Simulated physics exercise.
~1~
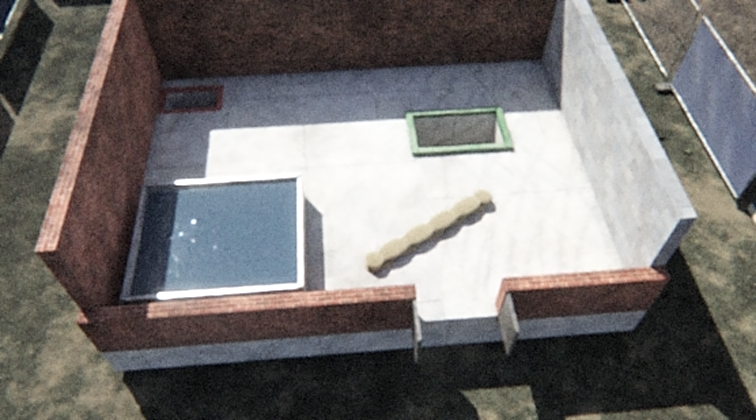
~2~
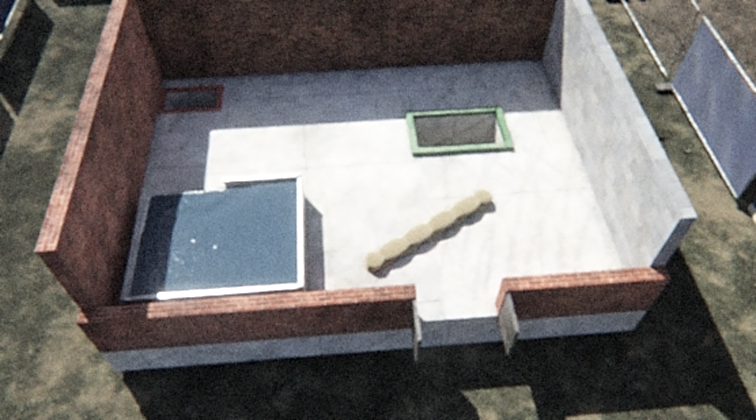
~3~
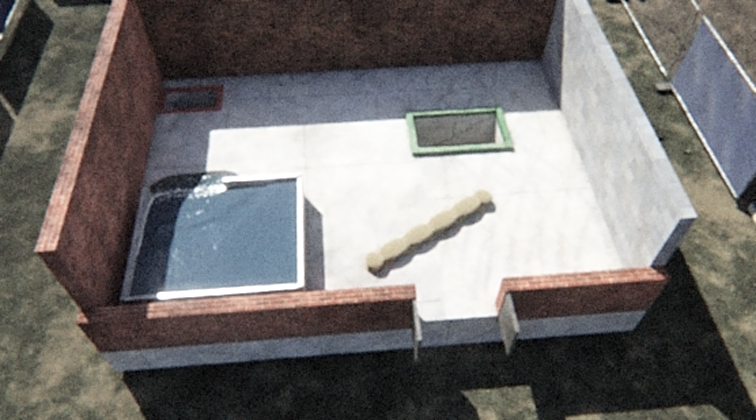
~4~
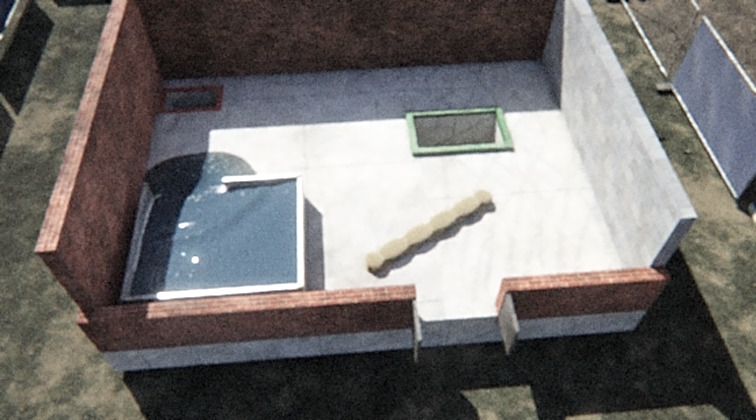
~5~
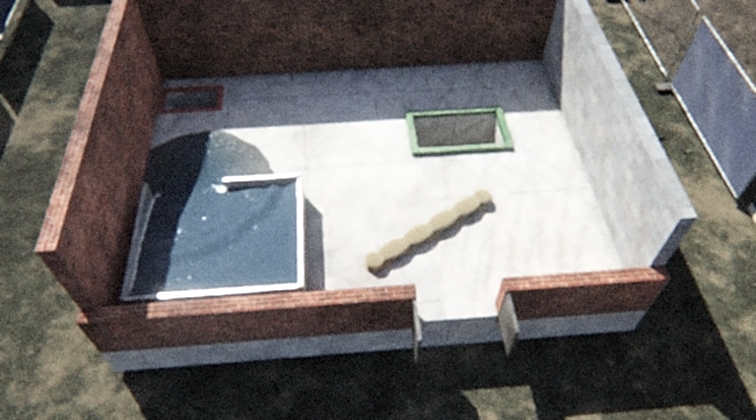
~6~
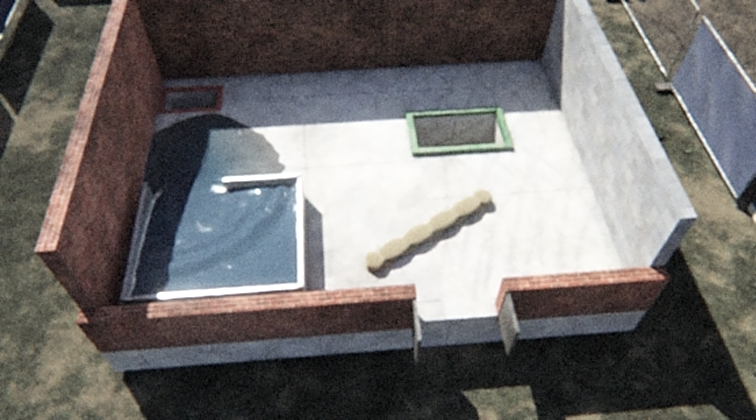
We see a brick-walled plot with a pale floor, a green-framed opening and a full, still open tank at left; then a gap appears in the tank's far side, and water pours out, spreading backward in a widening dark patch.
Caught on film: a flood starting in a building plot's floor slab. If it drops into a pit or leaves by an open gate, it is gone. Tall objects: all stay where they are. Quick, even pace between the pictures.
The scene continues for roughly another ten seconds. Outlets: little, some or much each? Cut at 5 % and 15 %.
The gate: Little. The green pit: Little. The red pit: Much.
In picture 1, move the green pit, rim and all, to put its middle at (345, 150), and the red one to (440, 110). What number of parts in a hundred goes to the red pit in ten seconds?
Share for red: 15 in a hundred.
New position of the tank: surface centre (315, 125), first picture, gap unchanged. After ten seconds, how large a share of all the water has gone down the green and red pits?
So green takes 0 % and red takes 40 %.
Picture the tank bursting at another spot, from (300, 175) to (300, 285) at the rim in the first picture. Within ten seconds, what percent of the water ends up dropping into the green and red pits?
The green pit takes 12 per cent and the red pit 2 per cent.
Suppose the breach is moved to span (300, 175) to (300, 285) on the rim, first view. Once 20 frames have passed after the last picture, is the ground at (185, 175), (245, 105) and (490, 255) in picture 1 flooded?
First point spared, second point spared, third point swamped.
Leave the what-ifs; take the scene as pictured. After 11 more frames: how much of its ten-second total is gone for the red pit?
It works out at roughly 20 percent of the ten-second total.
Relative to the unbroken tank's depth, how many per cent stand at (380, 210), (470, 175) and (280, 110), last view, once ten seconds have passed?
Estimated readings in sequence: 2, 0, 4 percent.
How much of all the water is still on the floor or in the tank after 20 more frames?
Some 76 parts in a hundred have not run off.
A moment on, water covers 20 % of the floor; the gate 0 %, the green pit 0 %, the red pit 3 %.
Next, water covers 20 % of the floor; the gate 0 %, the green pit 0 %, the red pit 11 %.
Then, water covers 30 % of the floor; the gate 0 %, the green pit 0 %, the red pit 24 %.
Later, water covers 45 % of the floor; the gate 0 %, the green pit 0 %, the red pit 40 %.
In the end, water covers 60 % of the floor; the gate 0 %, the green pit 0 %, the red pit 53 %.
